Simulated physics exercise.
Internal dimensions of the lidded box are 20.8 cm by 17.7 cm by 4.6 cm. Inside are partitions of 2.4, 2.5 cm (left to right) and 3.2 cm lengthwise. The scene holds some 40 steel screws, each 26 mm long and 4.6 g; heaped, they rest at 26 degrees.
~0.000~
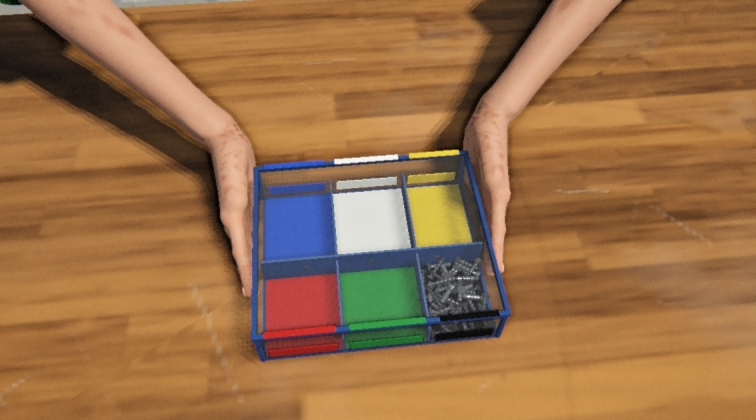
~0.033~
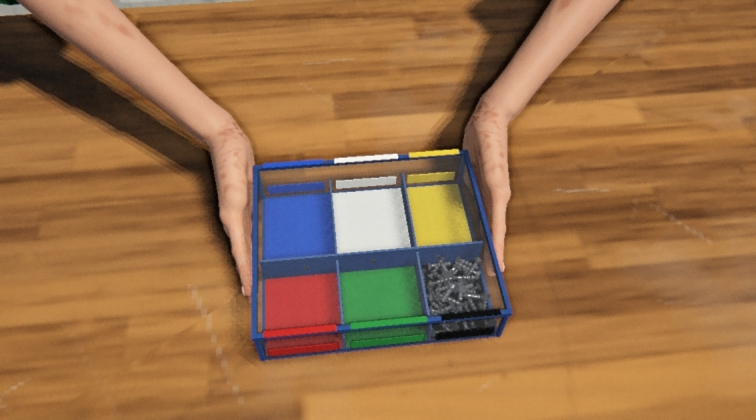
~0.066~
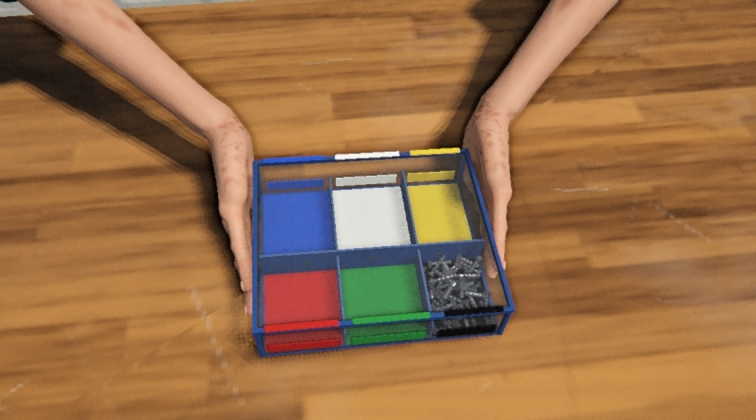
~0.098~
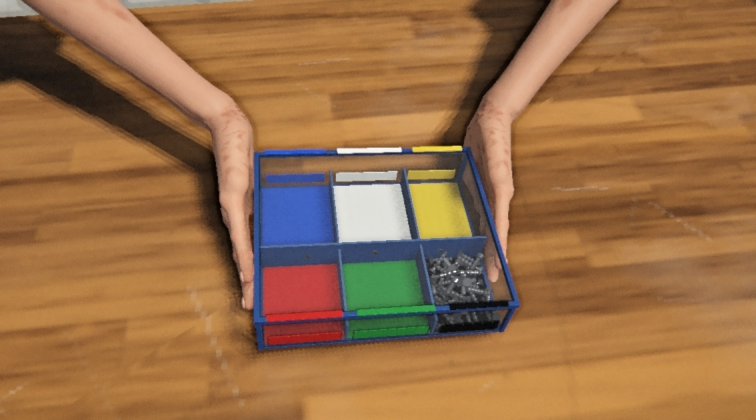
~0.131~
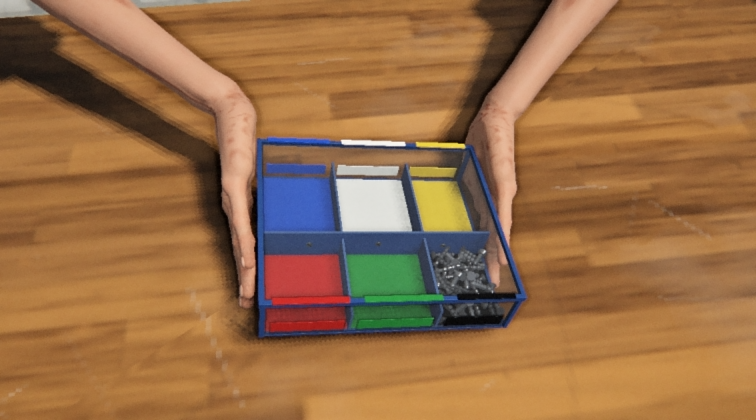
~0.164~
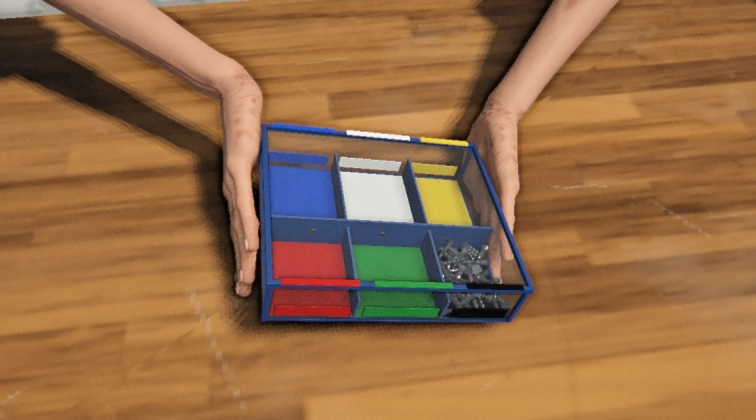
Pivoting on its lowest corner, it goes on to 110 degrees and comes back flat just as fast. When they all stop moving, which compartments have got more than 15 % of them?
Once they stop: Red compartment has not, blue compartment has not, green compartment has not, yellow compartment has not, white compartment has not, black compartment has.
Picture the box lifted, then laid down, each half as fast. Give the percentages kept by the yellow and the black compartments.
That way yellow would end with 0 per cent and black with 100 per cent.
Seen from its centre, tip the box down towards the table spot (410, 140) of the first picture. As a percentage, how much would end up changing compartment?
That comes to around 10 per cent.
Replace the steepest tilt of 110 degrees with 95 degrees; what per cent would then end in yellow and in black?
Then yellow would get 0 per cent and black 100 per cent.
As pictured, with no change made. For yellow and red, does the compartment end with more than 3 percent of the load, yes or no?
Yellow yes, red no.
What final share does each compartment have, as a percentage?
Final shares: Red 0 %; blue 0 %; green 0 %; yellow 5 %; white 0 %; black 95 %.
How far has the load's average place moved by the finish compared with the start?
It shifts by roughly 2.0 cm.
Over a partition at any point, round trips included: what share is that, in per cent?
The share comes out near 5 per cent.
Then, at 0.84 s, tilt 110 degrees; black 100 %.
After 1.29 s, tilt 48 degrees; yellow 5 %, black 95 %.
Then, at 1.81 s, tilt 0 degrees; yellow 5 %, black 95 %.
By 2.1 s all is still; red 0 %, blue 0 %, green 0 %, yellow 5 %, white 0 %, black 95 %.
